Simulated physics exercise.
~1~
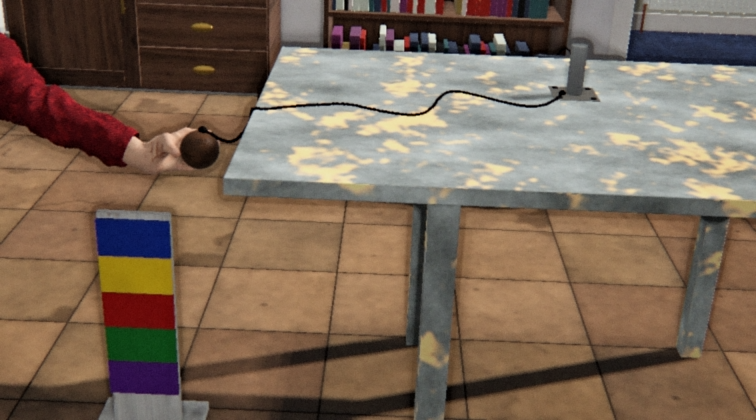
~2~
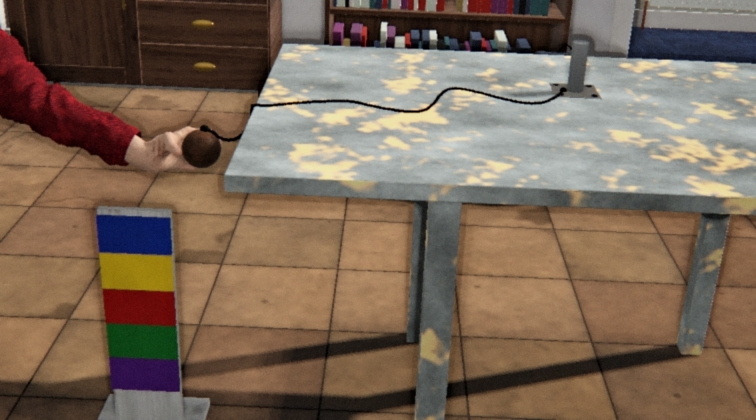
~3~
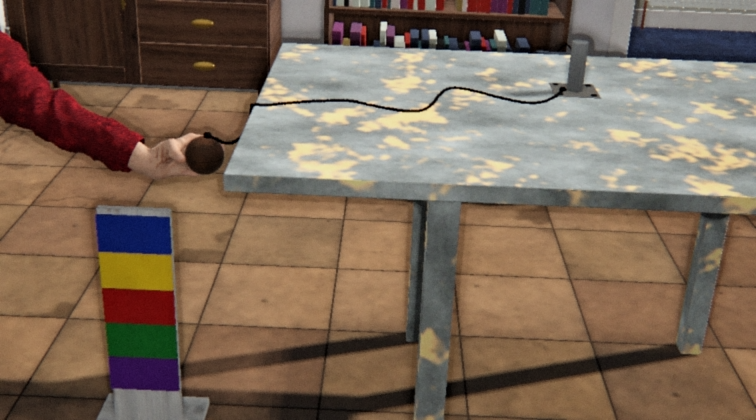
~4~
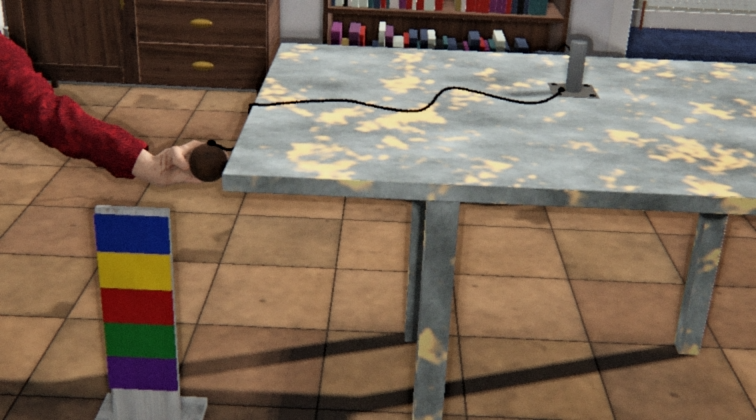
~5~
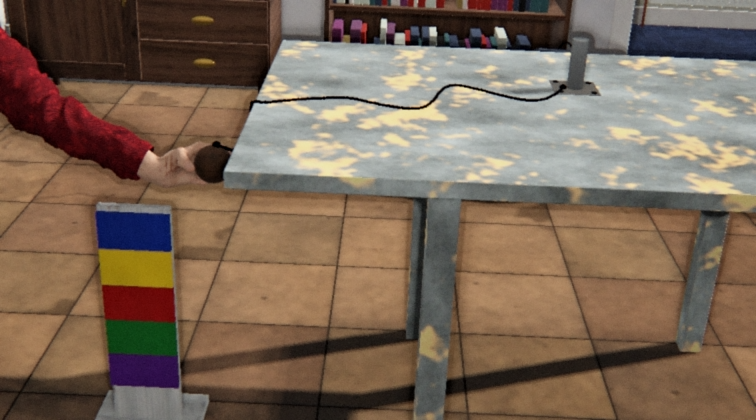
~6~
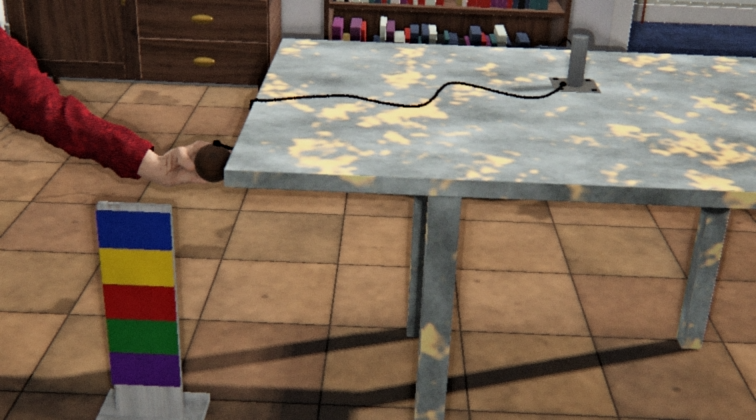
A hand in a red sleeve held a brown ball on a slack black shoelace beside a patchy gray table, above a striped board, and moved it slightly right, up to the table's edge.
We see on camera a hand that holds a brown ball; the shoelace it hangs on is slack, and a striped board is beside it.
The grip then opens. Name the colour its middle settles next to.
Its middle settles next to yellow.
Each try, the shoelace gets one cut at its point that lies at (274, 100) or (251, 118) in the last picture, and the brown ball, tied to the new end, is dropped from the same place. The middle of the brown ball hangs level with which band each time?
One after the other: Above them all; blue.
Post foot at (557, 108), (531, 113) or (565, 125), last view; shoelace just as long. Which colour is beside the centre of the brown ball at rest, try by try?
First try: Red; second try: Green; third try: Red.
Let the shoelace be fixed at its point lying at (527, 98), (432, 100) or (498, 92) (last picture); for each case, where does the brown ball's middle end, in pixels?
Expect roughly (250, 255) for the first, (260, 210) for the second and (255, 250) for the third.
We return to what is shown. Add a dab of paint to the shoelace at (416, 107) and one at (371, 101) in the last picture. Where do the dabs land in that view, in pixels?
Well, the first one sits at (330, 94), and the second one sits at (284, 96).
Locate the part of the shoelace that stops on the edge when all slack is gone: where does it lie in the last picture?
Near (347, 96).
A little later, ball near (281, 257); level with yellow.
Next, ball near (246, 271); level with yellow.
When it is over, ball near (251, 269); level with yellow. Its centre hangs level with the yellow band.
